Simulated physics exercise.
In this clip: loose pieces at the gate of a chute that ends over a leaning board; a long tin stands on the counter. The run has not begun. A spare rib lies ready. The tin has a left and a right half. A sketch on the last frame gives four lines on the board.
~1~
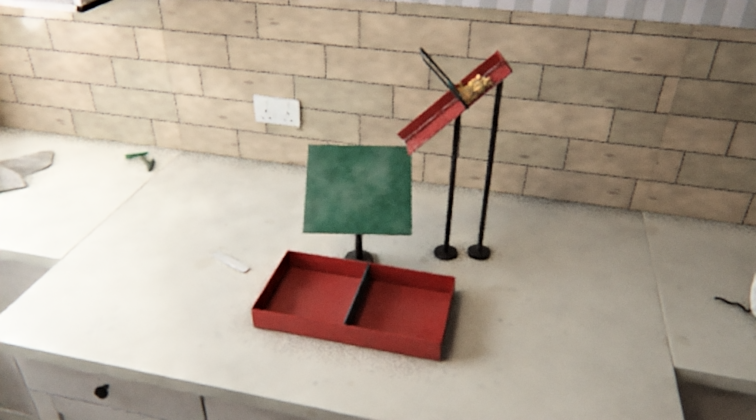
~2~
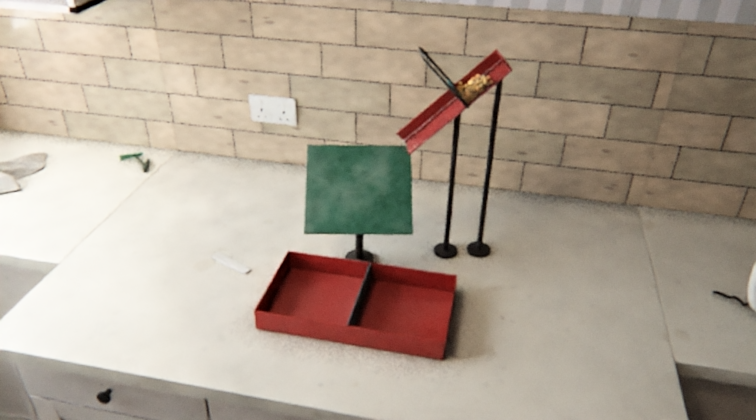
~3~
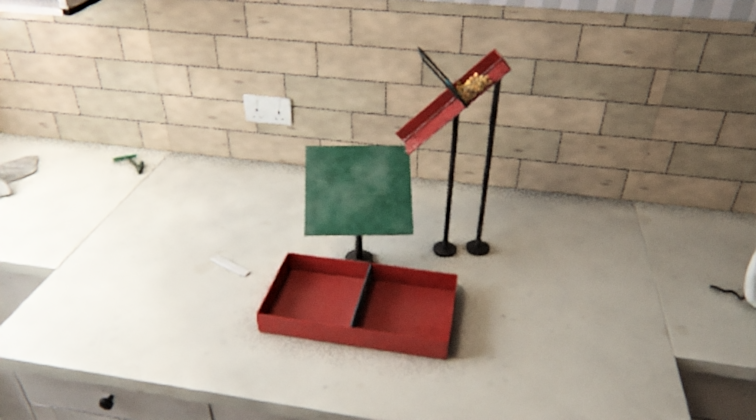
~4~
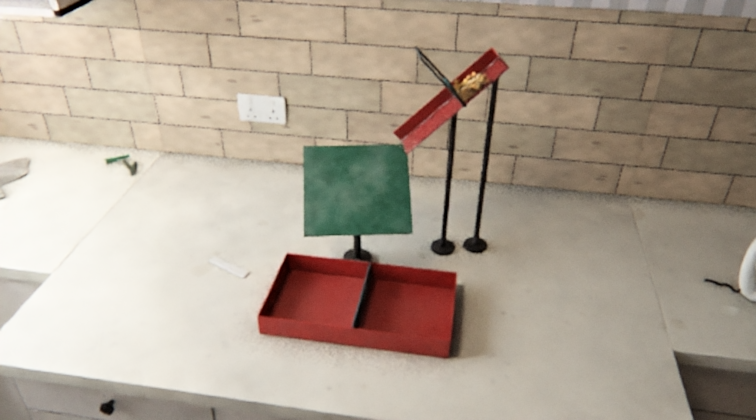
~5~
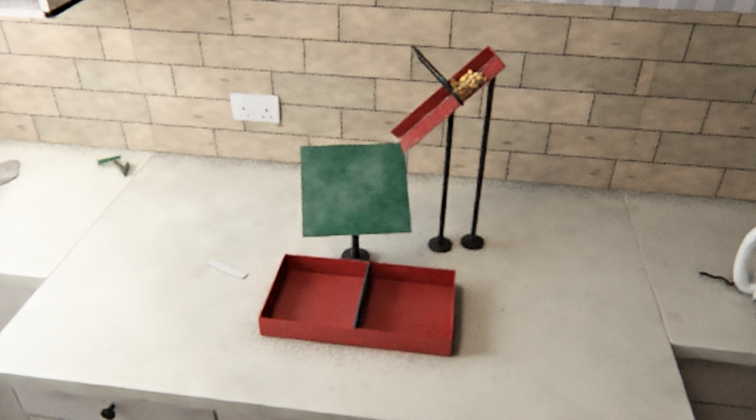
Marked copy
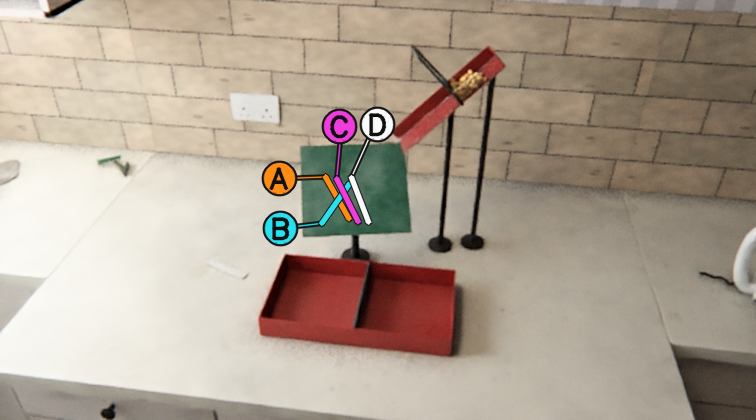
A long red tin with a left and a right half stands on a pale kitchen counter before a beige brick wall, seen from slightly above. Behind it a green board leans on a black stand, and to the upper right a sloping red chute on two black posts holds dried chickpeas behind a dark gate. Only the camera moves, drifting slightly, while everything on the counter stays still.
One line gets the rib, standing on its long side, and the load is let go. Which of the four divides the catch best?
Line A.
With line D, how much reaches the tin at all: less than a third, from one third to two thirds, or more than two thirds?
More than two thirds.
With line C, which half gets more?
The right half.
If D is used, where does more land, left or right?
Right.
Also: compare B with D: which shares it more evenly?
Line B.
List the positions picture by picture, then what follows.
Load behind the gate near (472, 89), dried chickpeas; lip of the chute near (408, 150), sloping fairly steeply, in the first picture.
Middle of the board near (359, 188), tilted fairly steeply; middle of its low edge near (358, 234); of its high edge near (359, 145), in the second picture.
Front corners of the tin near (257, 314) and (448, 342); front end of its middle wall near (350, 328); gate still shut near (451, 87), in the third picture.
Middle of the load near (468, 86); lip near (405, 148), in the fourth picture.
Middle of the load near (465, 84); lip near (402, 147), in the fifth picture.
On the marked copy, line A from (325, 176) to (349, 218); line B from (349, 183) to (321, 223); line C from (336, 178) to (358, 221); line D from (351, 177) to (368, 222).
With A, of what is caught, close to half in the left half, close to half in the right.
With B, of what is caught, the bulk in the left half, close to a quarter in the right.
With C, of what is caught, a small share in the left half, the bulk in the right.
With D, of what is caught, a small share in the left half, all but a few in the right.
